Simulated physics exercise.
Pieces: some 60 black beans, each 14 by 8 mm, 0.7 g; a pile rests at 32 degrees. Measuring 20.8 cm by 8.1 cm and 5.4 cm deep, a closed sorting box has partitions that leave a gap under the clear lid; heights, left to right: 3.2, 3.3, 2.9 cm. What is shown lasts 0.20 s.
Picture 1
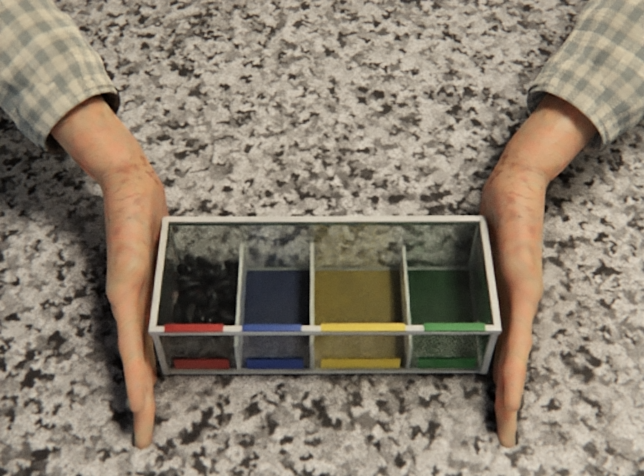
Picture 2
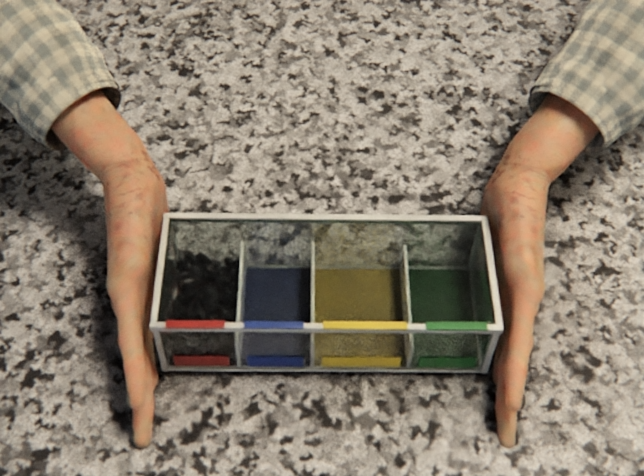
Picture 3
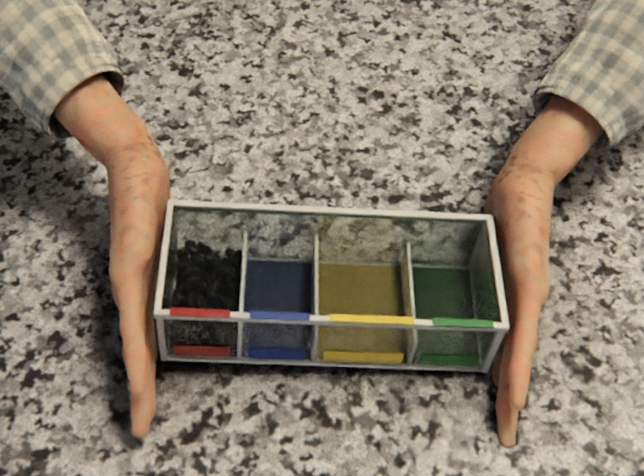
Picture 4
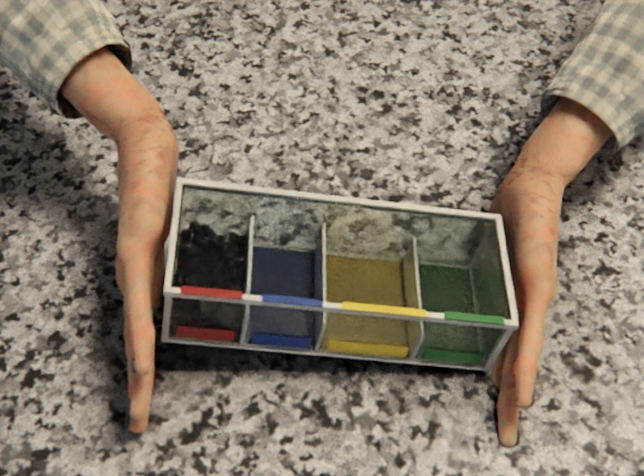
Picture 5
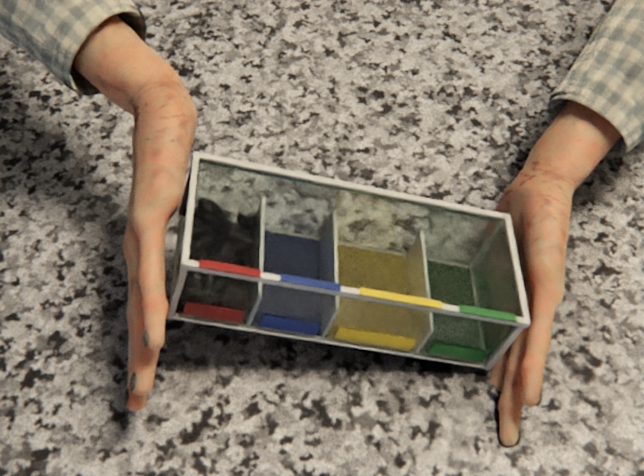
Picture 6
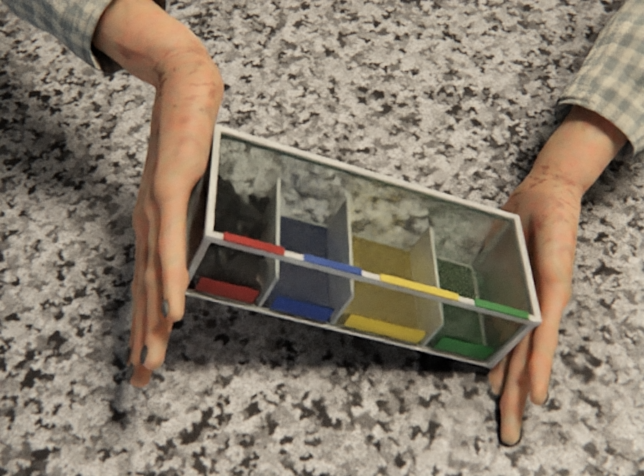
Clear-lidded sorting box of coloured compartments tilting as two hands raise its left side, dark beans staying in the red-marked section.
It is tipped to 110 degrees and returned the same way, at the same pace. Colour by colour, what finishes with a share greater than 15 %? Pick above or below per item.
Red = below; blue = below; green = above; yellow = below.
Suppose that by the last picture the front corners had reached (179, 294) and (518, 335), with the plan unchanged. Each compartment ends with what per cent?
Final per cent - red: 0; blue: 0; green: 95; yellow: 5.
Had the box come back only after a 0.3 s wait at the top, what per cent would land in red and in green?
Red 0, green 95.
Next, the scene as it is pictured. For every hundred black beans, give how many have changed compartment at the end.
Estimate: Some 100 %.
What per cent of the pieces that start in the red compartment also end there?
Something like 0 in a hundred.
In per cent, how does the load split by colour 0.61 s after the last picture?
Shares - red: 35; blue: 45; green: 10; yellow: 15.
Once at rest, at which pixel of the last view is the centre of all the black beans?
Around (444, 294).
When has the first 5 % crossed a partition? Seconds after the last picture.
That happens at about 0.45 s on the clock.
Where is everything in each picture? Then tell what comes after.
In the first frame, box tilt 0 degrees, front corners at (156, 328) and (494, 327); red 100 %.
In the second frame, box tilt 1 degrees, front corners at (157, 324) and (495, 326).
In the third frame, box tilt 5 degrees, front corners at (161, 311) and (501, 325), lowest corner right back.
In the fourth frame, box tilt 10 degrees, front corners at (171, 289) and (511, 322), lowest corner right back.
In the fifth frame, box tilt 17 degrees, front corners at (188, 262) and (522, 320), lowest corner right back.
In the sixth frame, box tilt 24 degrees, front corners at (212, 234) and (533, 318), lowest corner right back; red 100 %.
Then, 0.61 s after the last picture, tilt 109 degrees; red 35 %, blue 45 %, green 10 %, yellow 15 %.
Then, 1.03 s after the last picture, tilt 47 degrees; green 90 %, yellow 10 %.
Then, 1.52 s after the last picture, tilt 0 degrees; green 90 %, yellow 10 %.
In the end, red 0 %, blue 0 %, green 90 %, yellow 10 %.
